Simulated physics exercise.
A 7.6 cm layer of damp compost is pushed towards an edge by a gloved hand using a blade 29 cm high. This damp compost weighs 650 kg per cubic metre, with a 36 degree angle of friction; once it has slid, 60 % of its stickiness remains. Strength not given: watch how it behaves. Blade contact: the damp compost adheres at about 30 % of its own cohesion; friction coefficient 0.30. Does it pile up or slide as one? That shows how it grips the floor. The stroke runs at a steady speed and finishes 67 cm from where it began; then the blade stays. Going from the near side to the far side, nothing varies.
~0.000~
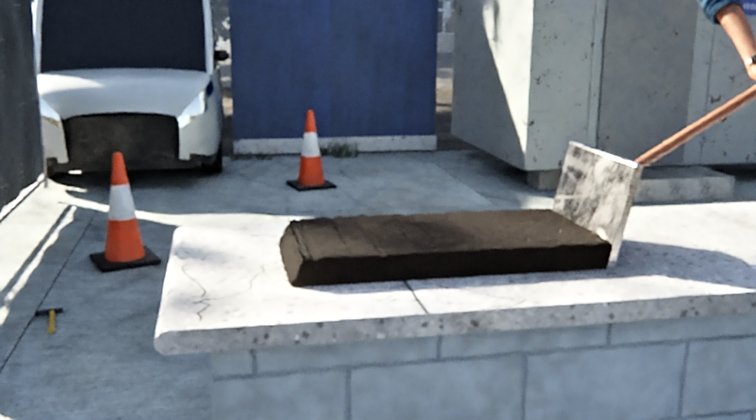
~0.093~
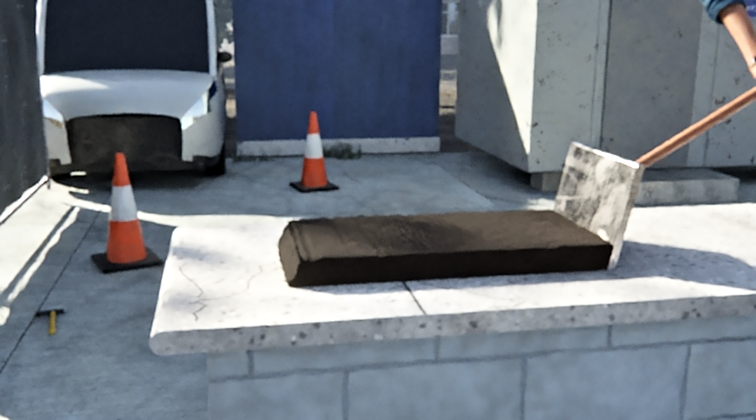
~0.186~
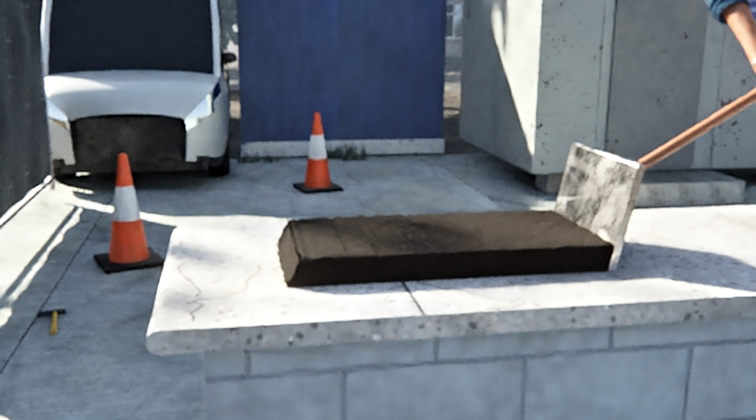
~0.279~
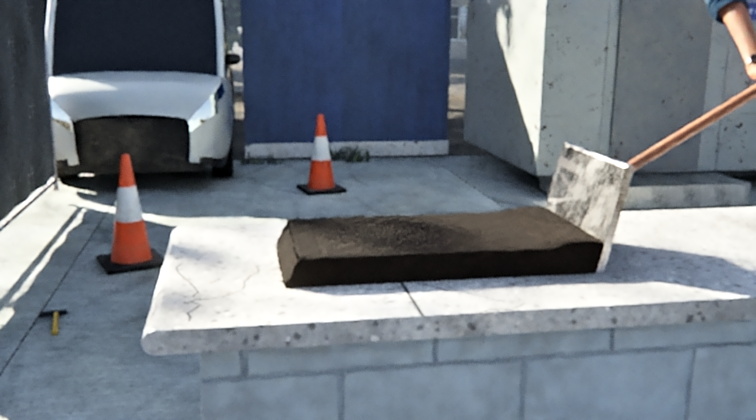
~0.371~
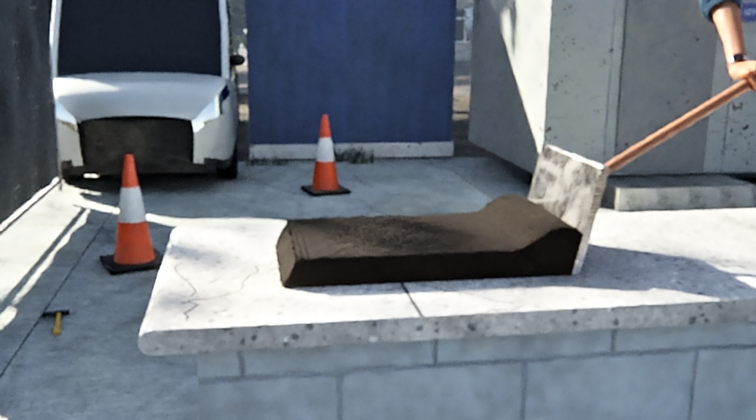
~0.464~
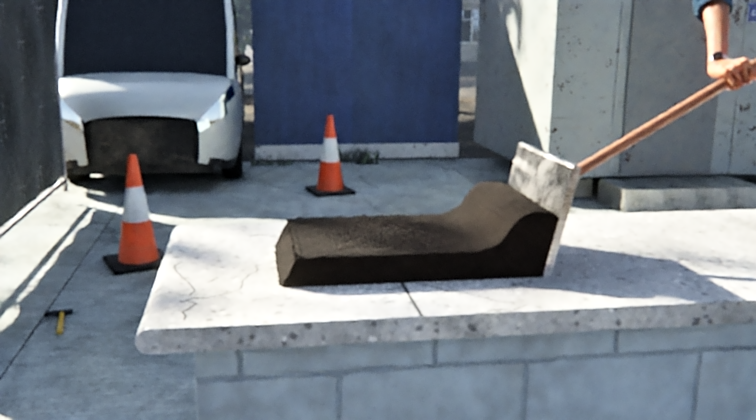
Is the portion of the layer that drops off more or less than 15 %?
It should land beneath the 15 % mark.
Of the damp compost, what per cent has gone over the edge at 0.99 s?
0 per cent, roughly.
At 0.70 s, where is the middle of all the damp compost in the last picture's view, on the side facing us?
It sits close to (397, 254).
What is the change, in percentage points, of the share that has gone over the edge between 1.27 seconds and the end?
0 per cent.
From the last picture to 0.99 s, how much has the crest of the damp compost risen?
I'd put it at close to 8 cm.
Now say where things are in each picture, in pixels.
The first frame shows foot of the blade at (606, 269), not yet moved; front end of the damp compost at (294, 281), piled 7.2 cm high.
The second frame shows foot of the blade at (607, 270), not yet moved; front end of the damp compost at (291, 281), piled 7.2 cm high.
The third frame shows foot of the blade at (608, 271), moved 4 mm; front end of the damp compost at (290, 281), piled 7.2 cm high.
The fourth frame shows foot of the blade at (596, 273), moved 4.2 cm; front end of the damp compost at (288, 281), piled 9.0 cm high.
The fifth frame shows foot of the blade at (572, 275), moved 12 cm; front end of the damp compost at (286, 281), piled 13 cm high.
The sixth frame shows foot of the blade at (543, 277), moved 20 cm; front end of the damp compost at (286, 285), piled 17 cm high.
By 0.70 s, 0 % has gone over the edge.
By 0.99 s, 0 % has gone over the edge.
By 1.27 s, 0 % has gone over the edge.
By 1.56 s, 0 % has gone over the edge.
By 1.66 s, at the end, 0 % has gone over the edge.
